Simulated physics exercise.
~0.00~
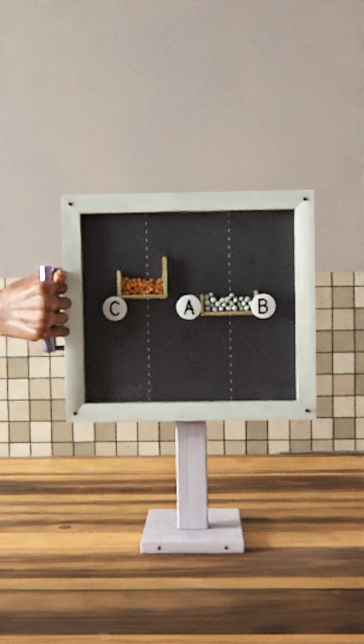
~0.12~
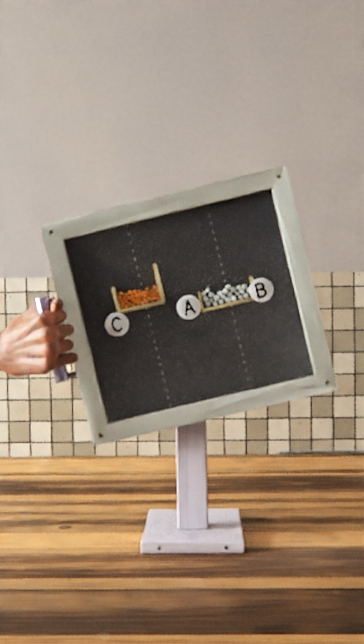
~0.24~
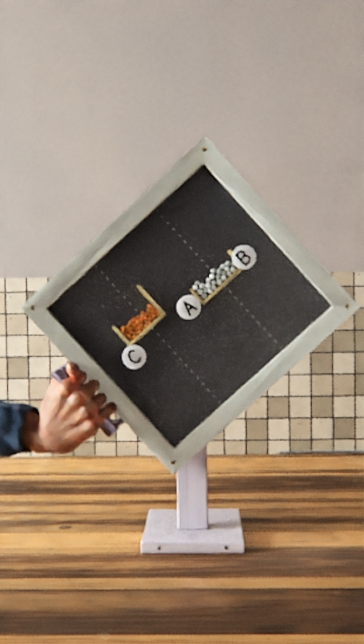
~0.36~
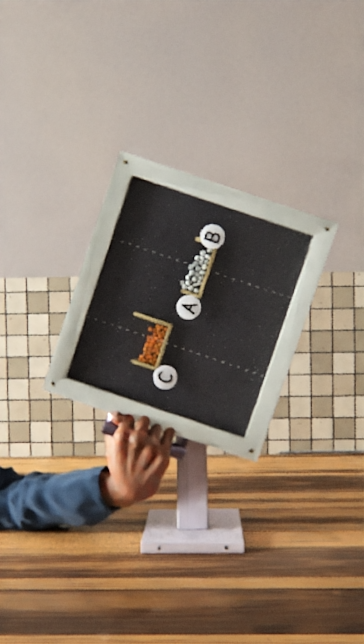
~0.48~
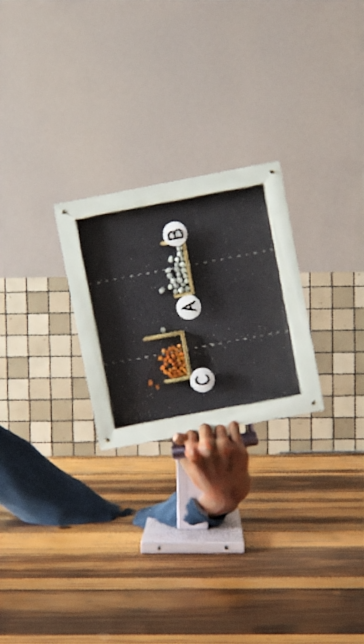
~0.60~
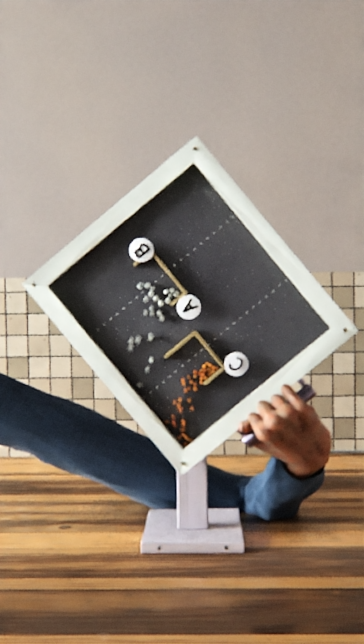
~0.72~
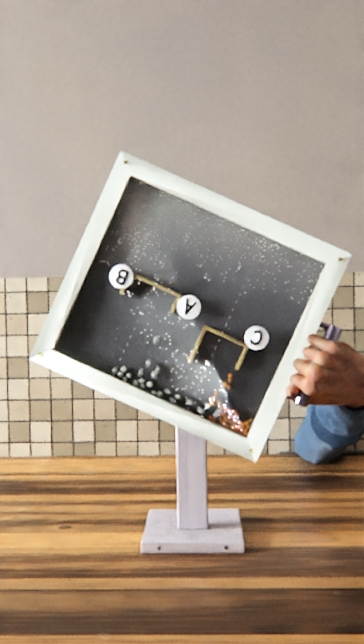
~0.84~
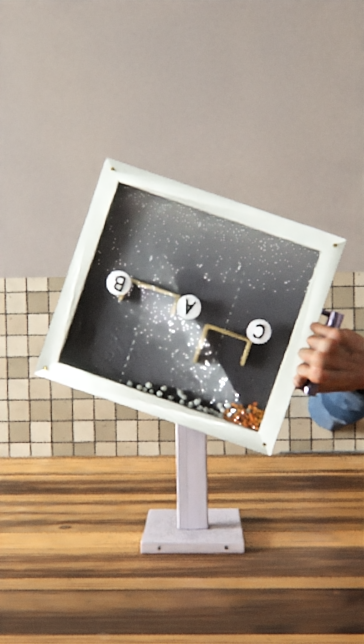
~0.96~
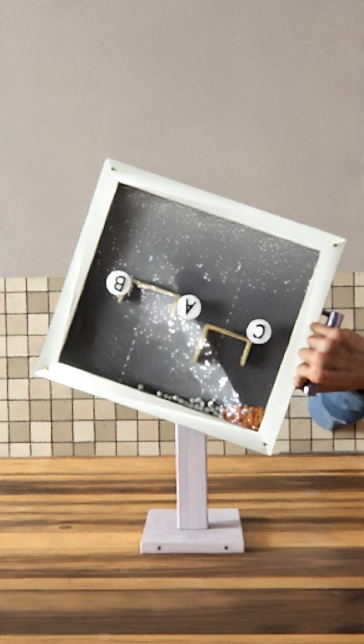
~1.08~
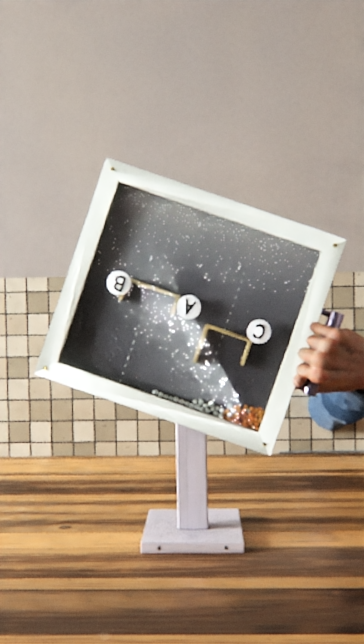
A square, pale-framed box with a dark face turns on a post above a striped wooden table, seen straight on against a grey wall and tiles. Small orange beads sit in a tray by letter C at left, and whitish ones lie between A and B. A hand on the rim swings the box anticlockwise, tipping both trays. The beads spill out and tumble down as the arm reaches across below. The box stops nearly upside down, the hand at right, with the beads settled along the lower edge, orange ones bunched in the lower right corner beneath C.
